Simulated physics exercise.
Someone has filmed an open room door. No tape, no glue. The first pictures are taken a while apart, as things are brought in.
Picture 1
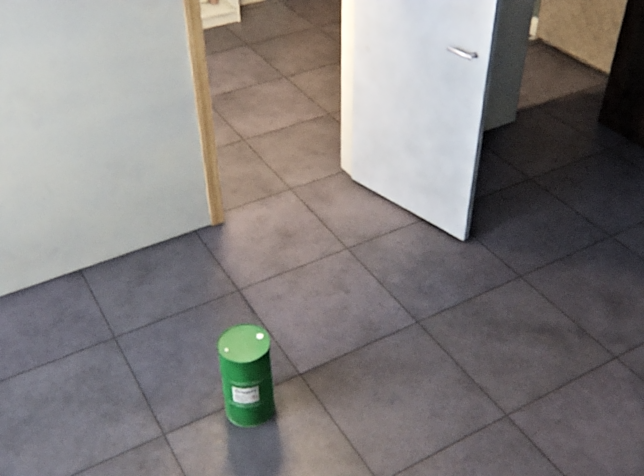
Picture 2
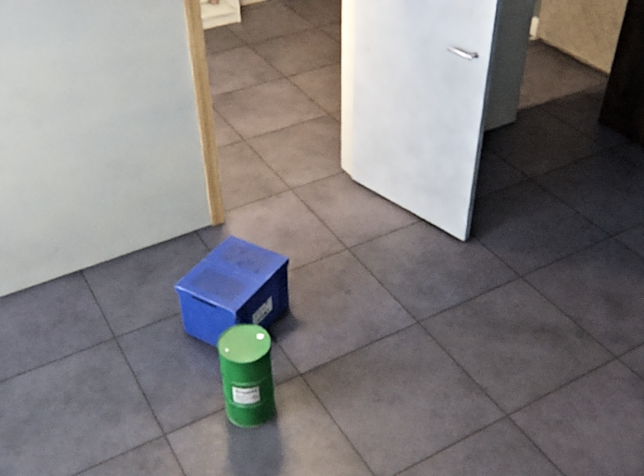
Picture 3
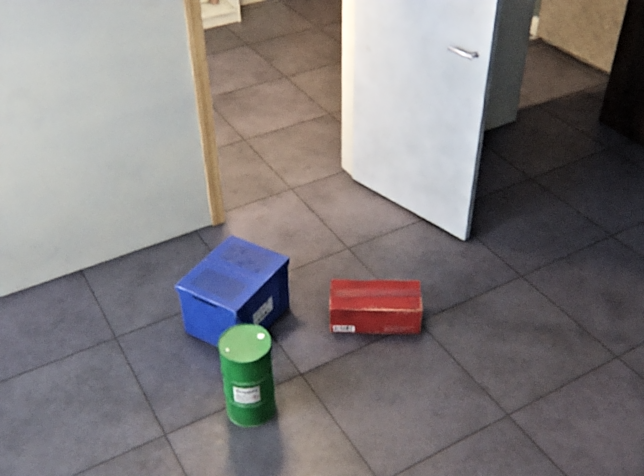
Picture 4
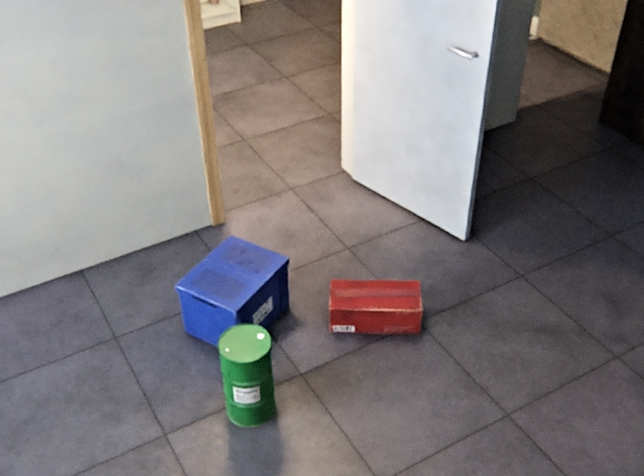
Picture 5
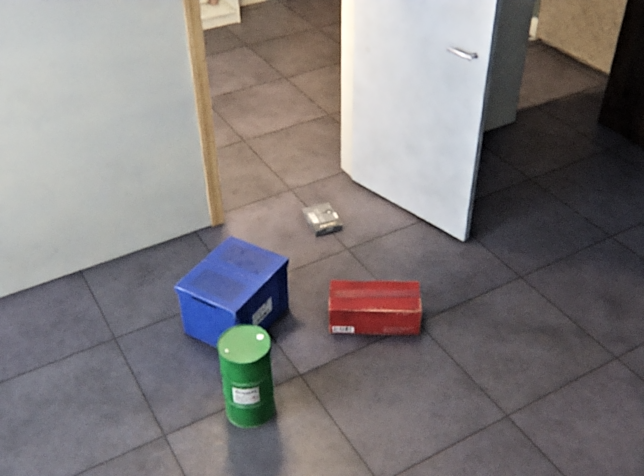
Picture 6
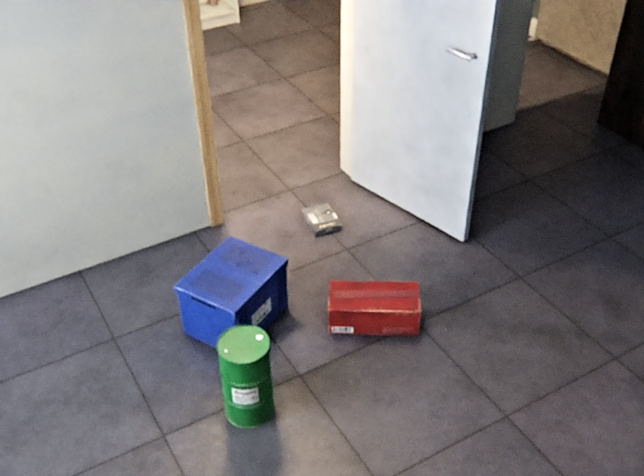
On a grey tiled floor by a wide-open white door, a green canister stands alone; a blue tote appears behind it, then a red box to the right, then a small grey packet near the doorway, while the door stays still.
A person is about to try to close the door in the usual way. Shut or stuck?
Outcome: The door closes.
Then, 0.70 s on from there, door 73° open.
Then, 1.10 s on from there, door 42° open; grey packet shifted a little near (307, 216).
Then, 1.40 s on from there, door 17° open; grey packet shifted about its own width near (280, 204).
Then, 1.60 s on from there, door 0° open; grey packet shifted well along near (267, 195).
In the end, door 0° open; moved from the start, grey packet; the other 3 unmoved. At the end, from the last picture's camera, grey packet near (260, 186).
